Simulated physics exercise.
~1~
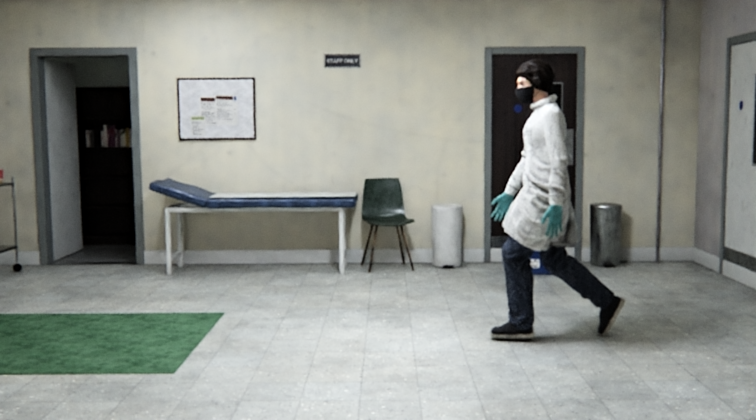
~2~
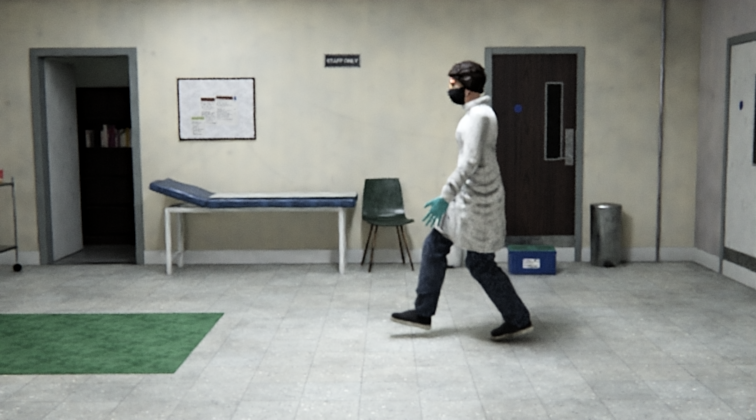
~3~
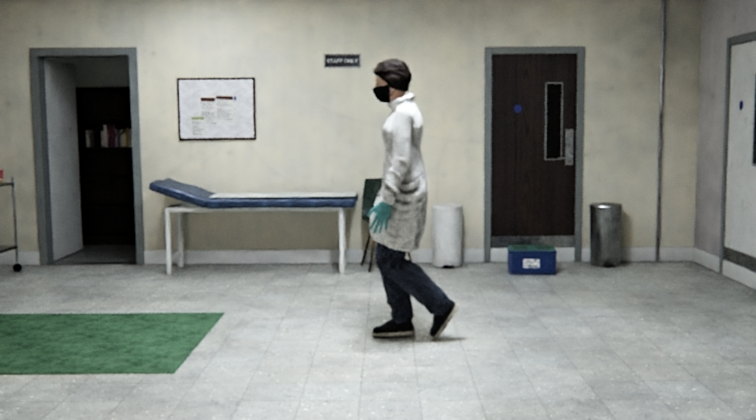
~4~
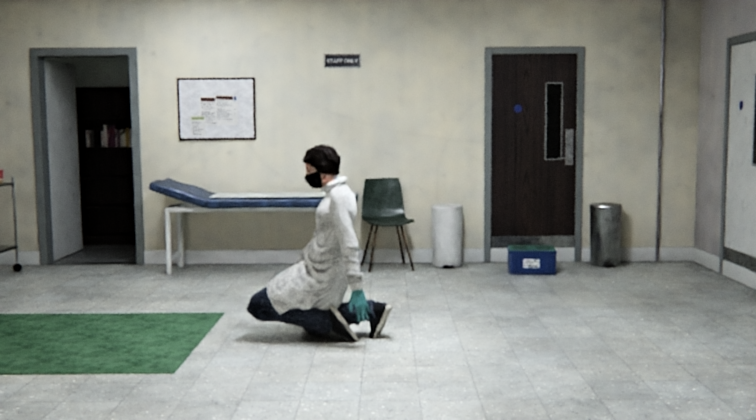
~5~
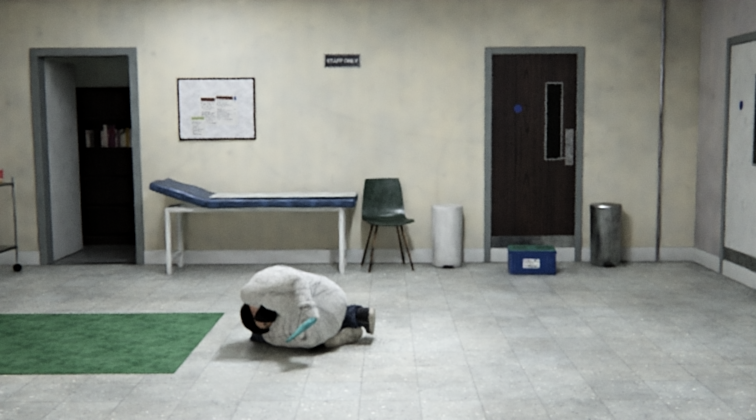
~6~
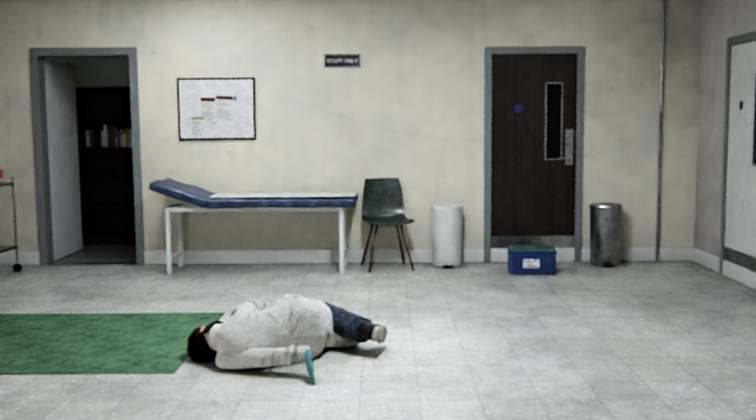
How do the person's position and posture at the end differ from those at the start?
At the start the person is upright and walking in front of the dark door on the right. At the end the person lies on the floor further left, in front of the couch and just short of the green mat.
